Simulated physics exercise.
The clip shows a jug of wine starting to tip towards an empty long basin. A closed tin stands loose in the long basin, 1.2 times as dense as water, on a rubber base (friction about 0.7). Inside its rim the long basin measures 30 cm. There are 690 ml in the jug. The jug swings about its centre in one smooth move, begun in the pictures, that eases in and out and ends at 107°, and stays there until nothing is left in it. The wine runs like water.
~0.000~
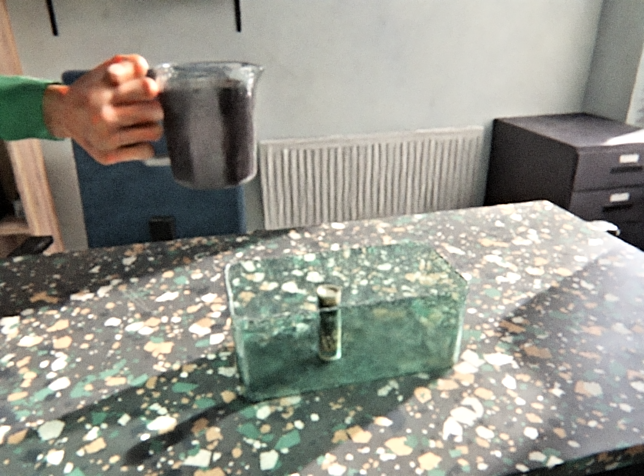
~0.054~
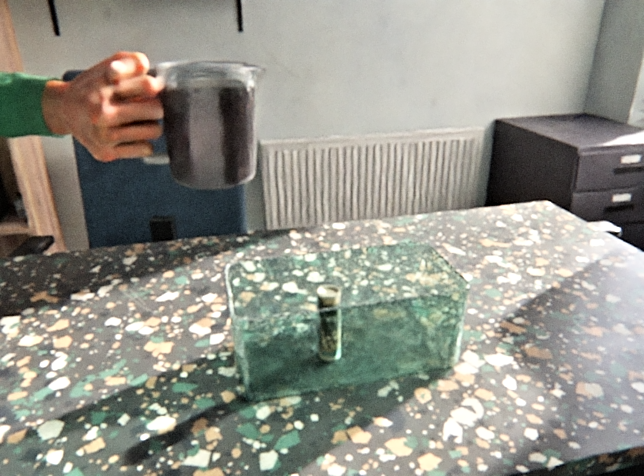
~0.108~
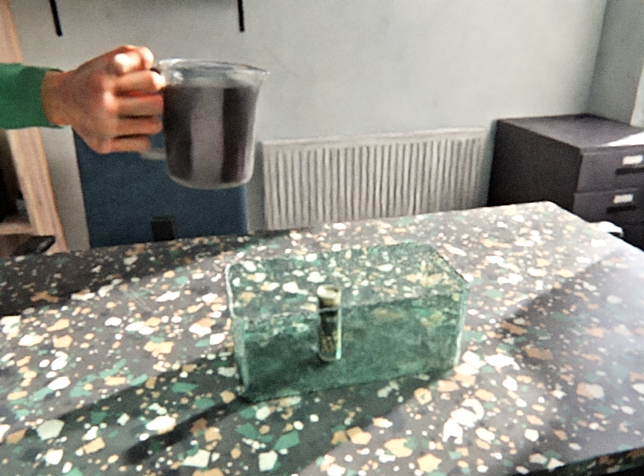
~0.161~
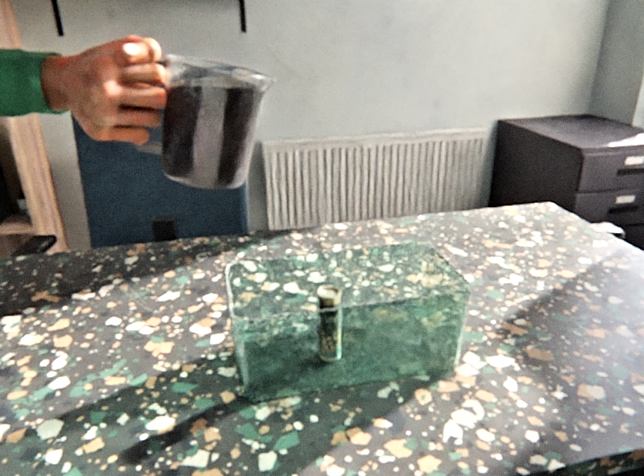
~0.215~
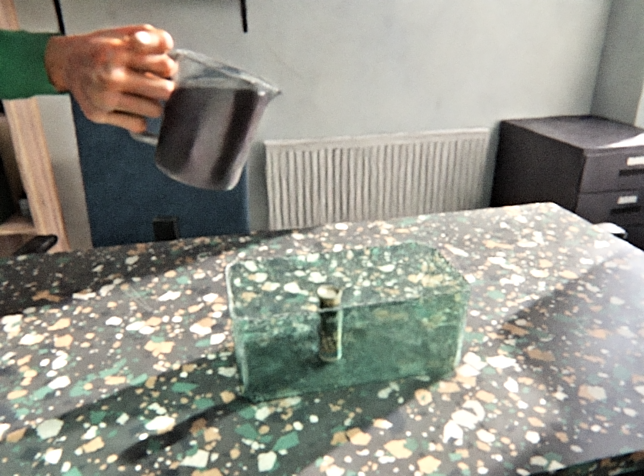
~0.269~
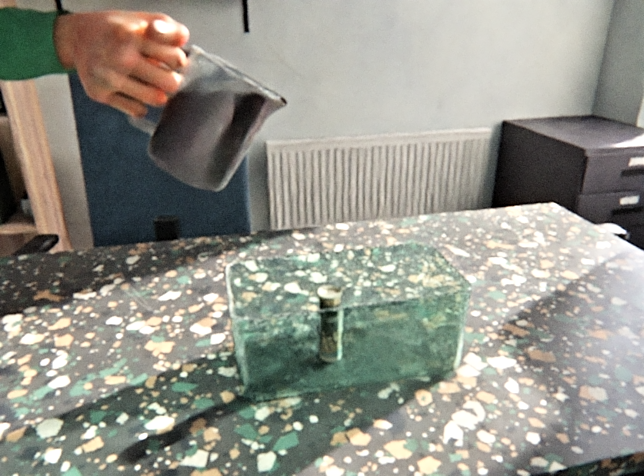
A hand in a green sleeve, at the upper left, holds a clear jug of dark liquid and tilts it steadily to the right, slowly at first and then faster, until it leans well over. Below it, a greenish see-through long basin and a small upright container stay still on a dark speckled tabletop. The fixed view looks slightly down across a room with a pale radiator and dark drawers behind.
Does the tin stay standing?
It keeps standing.
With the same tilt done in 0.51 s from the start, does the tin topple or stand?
The tin keeps standing.
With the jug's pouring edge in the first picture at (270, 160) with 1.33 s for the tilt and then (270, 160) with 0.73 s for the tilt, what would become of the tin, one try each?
First it falls; then it goes over.
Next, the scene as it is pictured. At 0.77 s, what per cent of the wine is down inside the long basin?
Near 60 in a hundred.
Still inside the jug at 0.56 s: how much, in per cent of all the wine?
About 58 per cent.
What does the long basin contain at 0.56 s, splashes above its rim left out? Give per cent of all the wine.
About 9 per cent.
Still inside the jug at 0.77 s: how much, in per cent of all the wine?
Near 14 in a hundred.
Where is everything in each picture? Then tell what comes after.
In the first picture, it leans 0°; its right rim is at (265, 66); the wine meets the walls at (160, 87) and (253, 83); the long basin's rim runs from (228, 291) to (447, 263); the tin's top is at (329, 294).
In the second picture, it leans 1°; its right rim is at (267, 68); the wine meets the walls at (160, 85) and (254, 83).
In the third picture, it leans 6°; its right rim is at (271, 72); the wine meets the walls at (163, 83) and (257, 85).
In the fourth picture, it leans 12°; its right rim is at (276, 80); the wine meets the walls at (167, 84) and (262, 86).
In the fifth picture, it leans 21°; its right rim is at (282, 91); the wine meets the walls at (169, 98) and (272, 88).
In the sixth picture, it leans 32°; its right rim is at (287, 104); the wine meets the walls at (167, 108) and (284, 97); 1 per cent is over the edge.
Then, 0.56 s in, the tilt is 93° and 59 per cent is still to pour; the tin stands where it began.
Then, 0.77 s in, the tilt is 107° and 14 per cent is still to pour; the tin stands where it began.
Then, 0.99 s in, the tilt is 107° and 1 per cent is still to pour; the tin stands where it began.
Then, 1.23 s in, the tilt is 107° and 0 per cent is still to pour; the tin stands where it began.
Finally, the tin stands where it began.
